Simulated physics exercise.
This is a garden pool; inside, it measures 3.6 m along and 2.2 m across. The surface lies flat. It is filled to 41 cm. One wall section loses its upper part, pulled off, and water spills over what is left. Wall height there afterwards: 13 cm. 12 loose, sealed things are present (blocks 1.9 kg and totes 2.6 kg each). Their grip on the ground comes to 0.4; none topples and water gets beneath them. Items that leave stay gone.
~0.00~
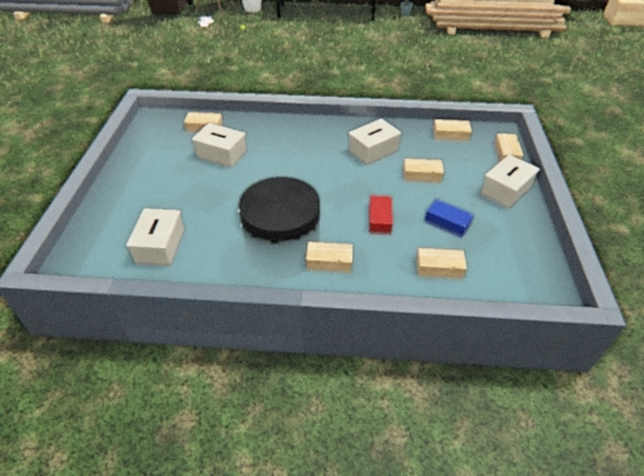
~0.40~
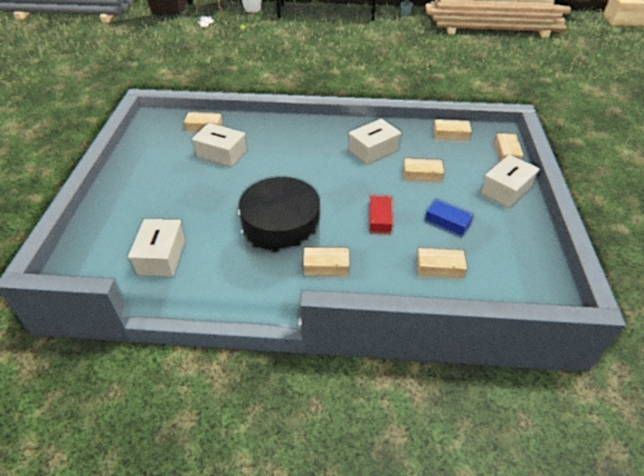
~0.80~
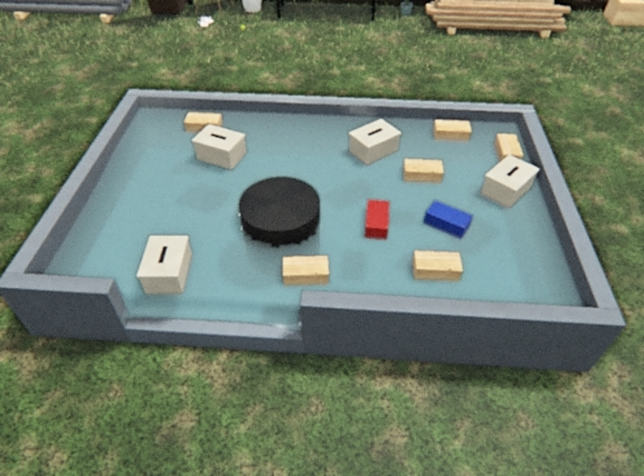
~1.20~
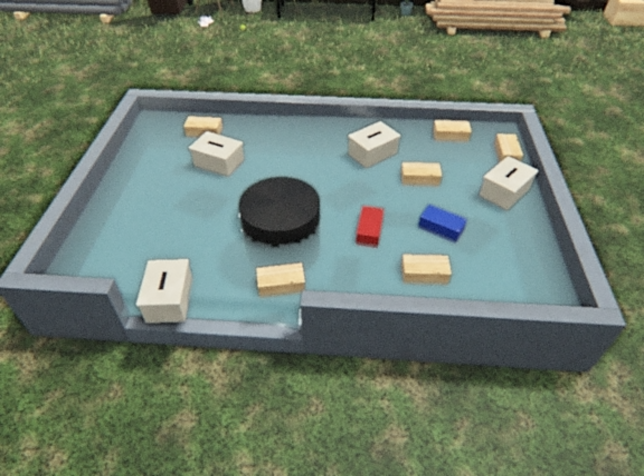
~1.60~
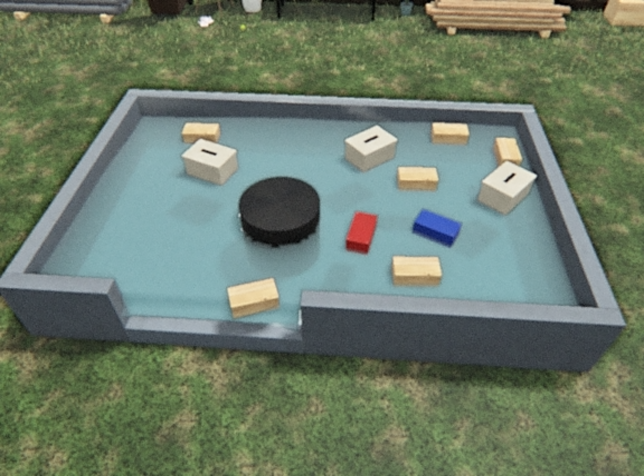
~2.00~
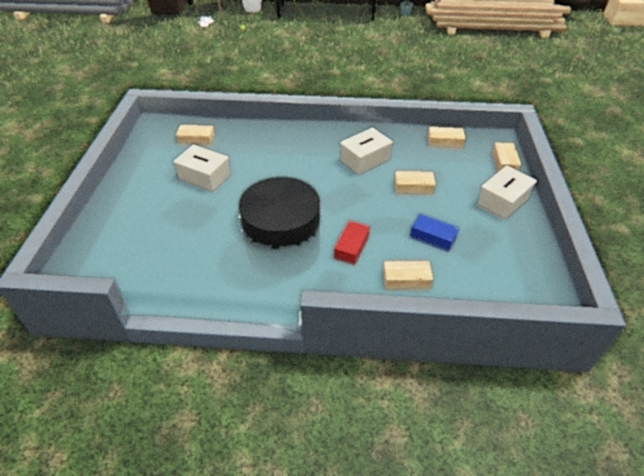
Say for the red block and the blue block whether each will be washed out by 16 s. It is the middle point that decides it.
In the end the red block is going to end up outside, the blue block is going to end up outside.
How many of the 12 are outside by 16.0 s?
5 in total.
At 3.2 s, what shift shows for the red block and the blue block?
About 80 cm and 30 cm, respectively.
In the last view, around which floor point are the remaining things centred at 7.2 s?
About (342, 229).
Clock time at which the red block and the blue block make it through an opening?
About 4.0 and 13.0 seconds.
After 3.2 s the red block is near (303, 266), 0.7 m from its start, afloat; the blue block is near (412, 233), 0.3 m from its start, afloat; 2 of 12 are out; 10 afloat.
After 7.2 s the red block has gone out; the blue block is near (377, 260), 0.6 m from its start, afloat; 3 of 12 are out; 9 afloat.
After 12.0 s the red block has gone out; the blue block is near (303, 293), 1.2 m from its start, afloat; 4 of 12 are out; 8 afloat.
After 16.0 s the red block has gone out; the blue block has gone out; 5 of 12 are out; 7 afloat.
